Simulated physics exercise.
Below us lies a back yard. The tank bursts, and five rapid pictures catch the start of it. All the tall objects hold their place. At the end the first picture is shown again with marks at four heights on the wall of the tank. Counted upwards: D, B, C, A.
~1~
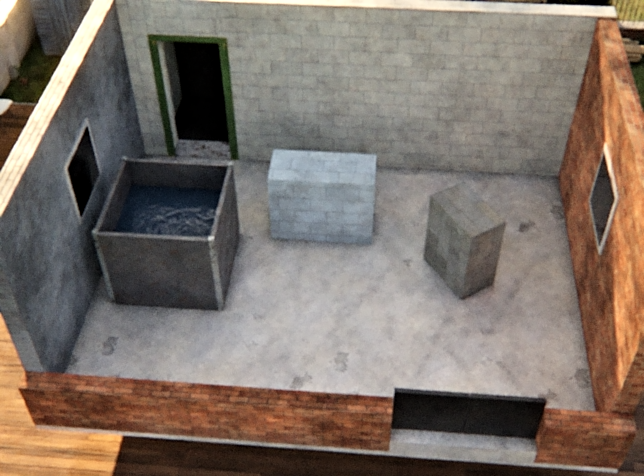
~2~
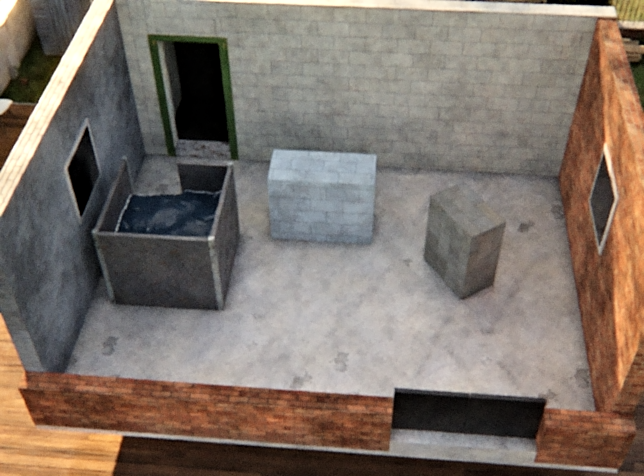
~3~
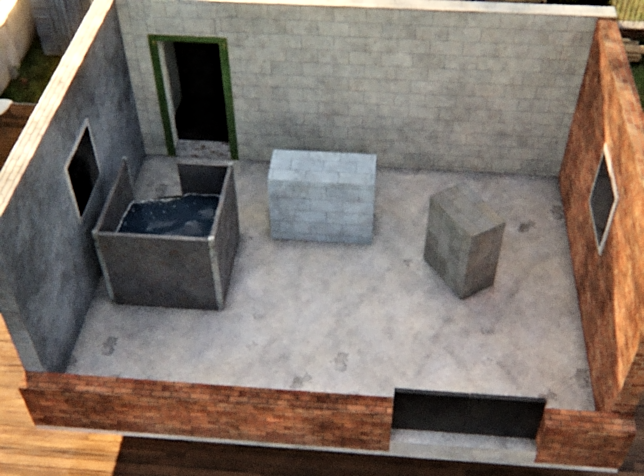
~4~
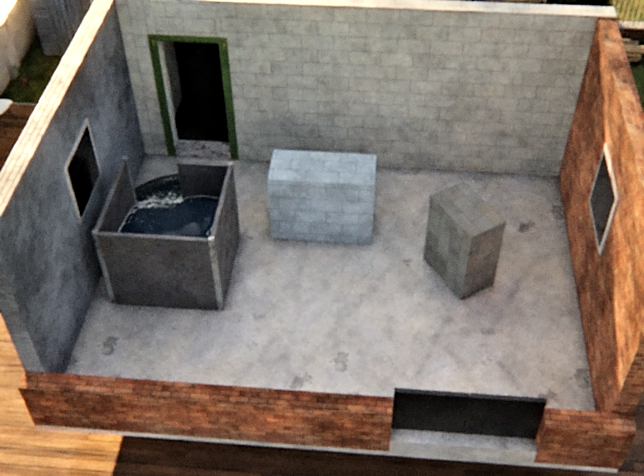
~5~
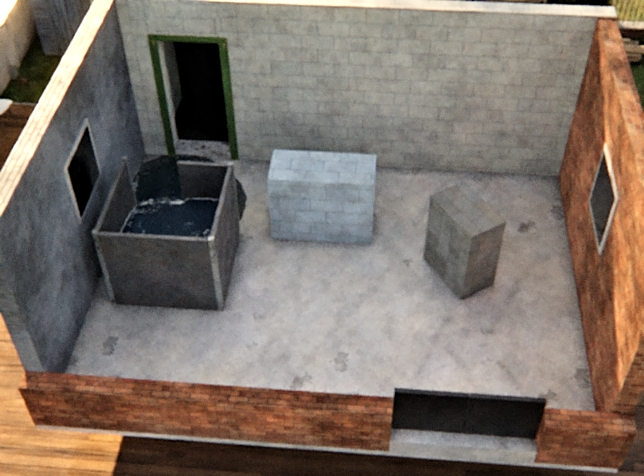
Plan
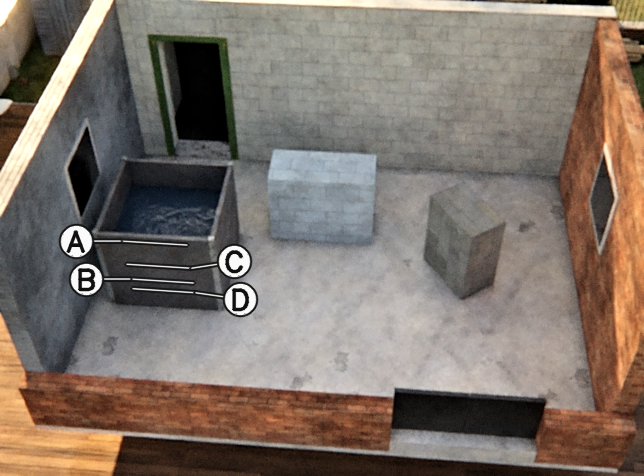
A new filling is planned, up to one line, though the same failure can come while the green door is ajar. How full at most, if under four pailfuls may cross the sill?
Choose D.
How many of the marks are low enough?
One of the four.
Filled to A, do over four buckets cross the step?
Yes.
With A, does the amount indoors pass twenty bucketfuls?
Yes, it does.
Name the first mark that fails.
B it is.
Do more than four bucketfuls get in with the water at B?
Yes.
On the marked copy, A at (153, 243); B at (161, 281); C at (158, 266); D at (163, 290); from the bottom up D, B, C, A.
With A, dozens of bucketfuls pour in.
With B, about 10 bucketfuls get in.
With C, dozens of bucketfuls pour in.
With D, a bucket or two gets in.
